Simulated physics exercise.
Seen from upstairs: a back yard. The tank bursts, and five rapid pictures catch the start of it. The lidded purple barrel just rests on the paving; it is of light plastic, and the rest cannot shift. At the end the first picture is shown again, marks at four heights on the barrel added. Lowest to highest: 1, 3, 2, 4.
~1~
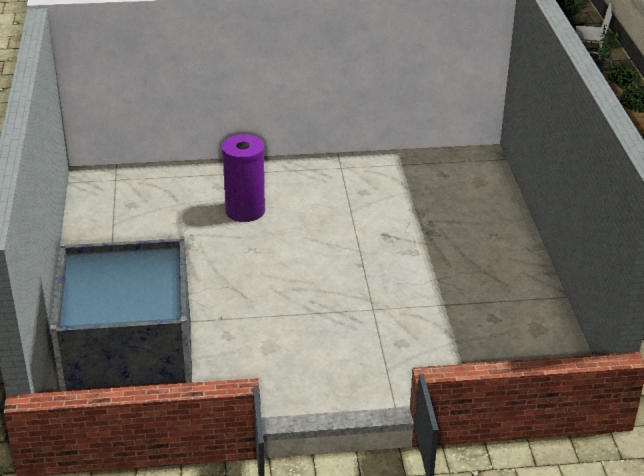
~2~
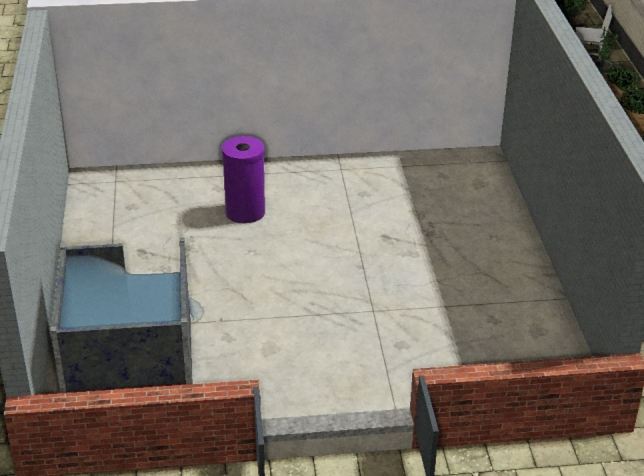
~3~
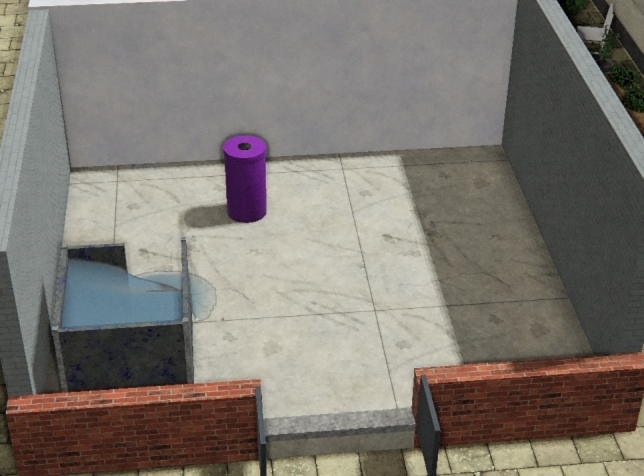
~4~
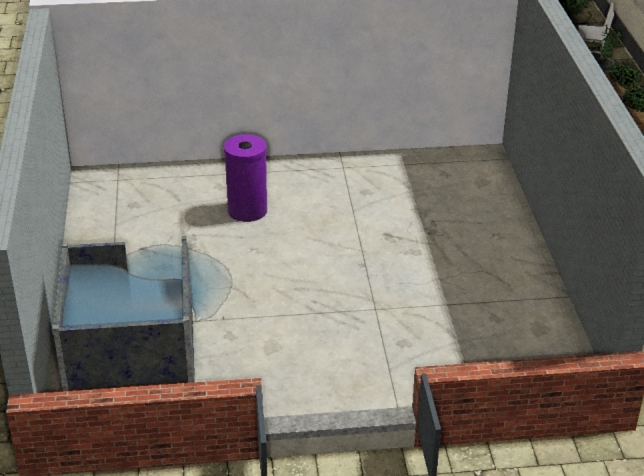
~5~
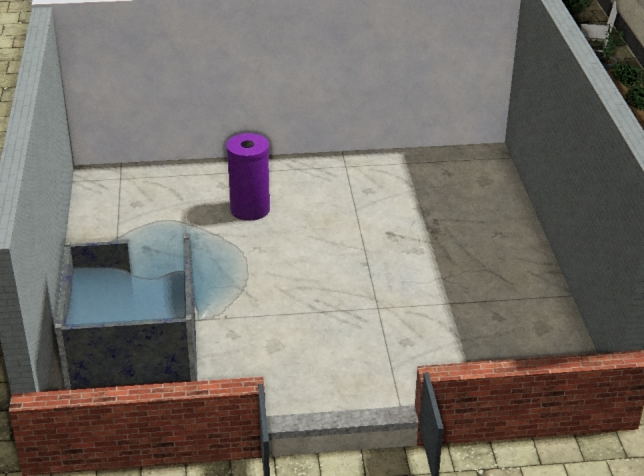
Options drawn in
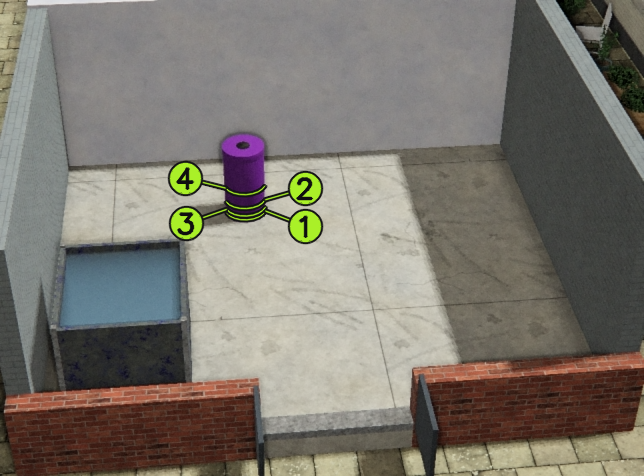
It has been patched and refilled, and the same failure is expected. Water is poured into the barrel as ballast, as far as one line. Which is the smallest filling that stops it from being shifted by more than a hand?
4 is the one.
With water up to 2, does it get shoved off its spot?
Yes, that goes wrong.
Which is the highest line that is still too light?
It is 2.
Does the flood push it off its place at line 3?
Yes.
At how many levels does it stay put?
One.
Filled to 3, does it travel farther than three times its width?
Yes, clearly.
On the marked copy, 1 at (246, 219); 2 at (246, 208); 3 at (246, 216); 4 at (246, 194); from the bottom up 1, 3, 2, 4.
Choosing 1, it is pushed about 8 times its own width away.
Choosing 2, it is pushed about twice its own width away.
Choosing 3, it is pushed about 7 times its own width away.
Choosing 4, it shifts by a finger or two and stays.
